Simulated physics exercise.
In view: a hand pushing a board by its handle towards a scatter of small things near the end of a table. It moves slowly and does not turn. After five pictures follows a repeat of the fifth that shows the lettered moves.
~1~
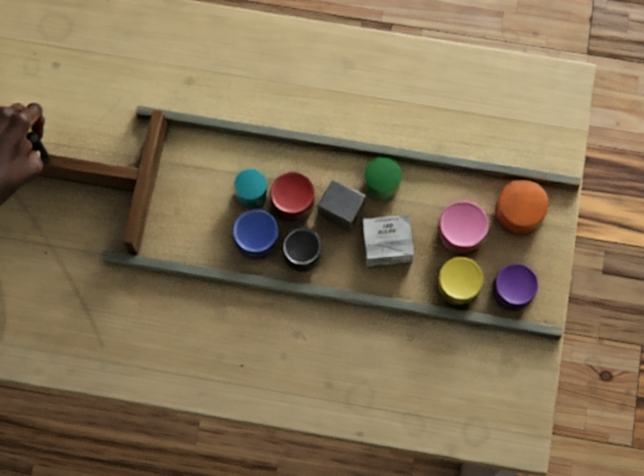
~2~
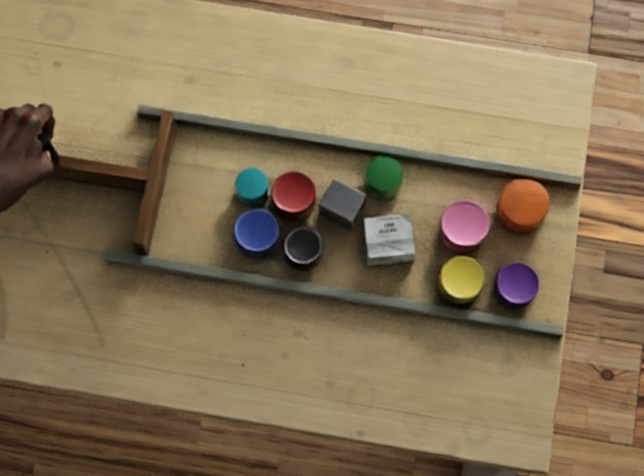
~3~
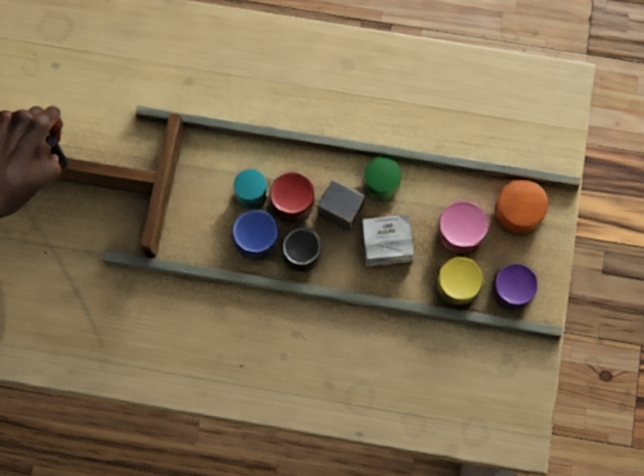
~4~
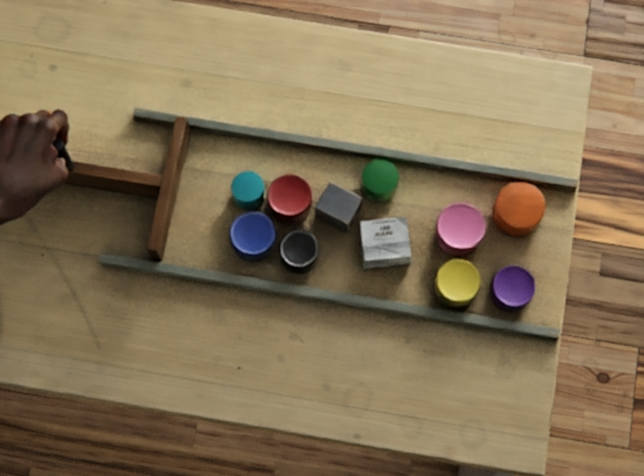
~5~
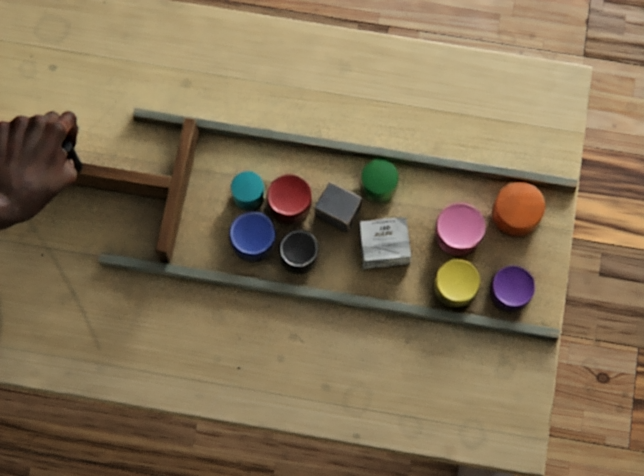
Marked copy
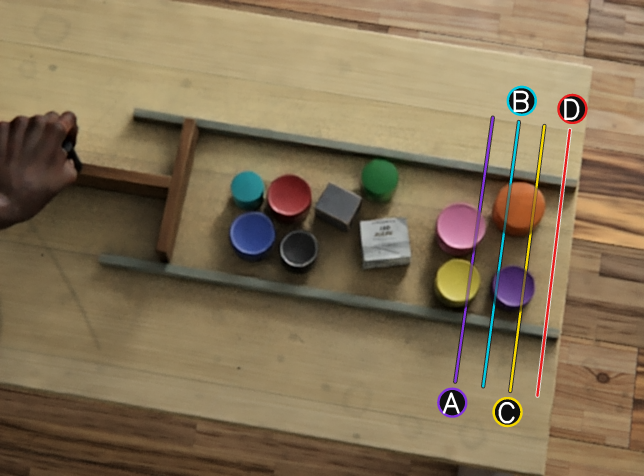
A hand slowly pushes a wooden board right, towards colourful round pots that stay still.
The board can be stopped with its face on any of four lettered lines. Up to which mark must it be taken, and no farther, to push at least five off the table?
B is the first line that does it.
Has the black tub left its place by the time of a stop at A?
By then, yes.
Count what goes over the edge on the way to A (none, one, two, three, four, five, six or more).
In all, four.
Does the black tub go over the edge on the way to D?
By then, yes.
On the marked copy, A at (475, 245); B at (502, 250); C at (528, 254); D at (554, 258).
Taking B. A third of the way, board (291, 202); white box (417, 260); black tub (348, 268).
Two thirds of the way, board (409, 222); orange tin (554, 207); purple tub (527, 291).
When it is over, board (502, 237); orange tin over the edge; yellow tub over the edge; five fallen.
As for the rest, A drops only four; C drops eight, but is farther than needed; D drops eleven, but is farther than needed.
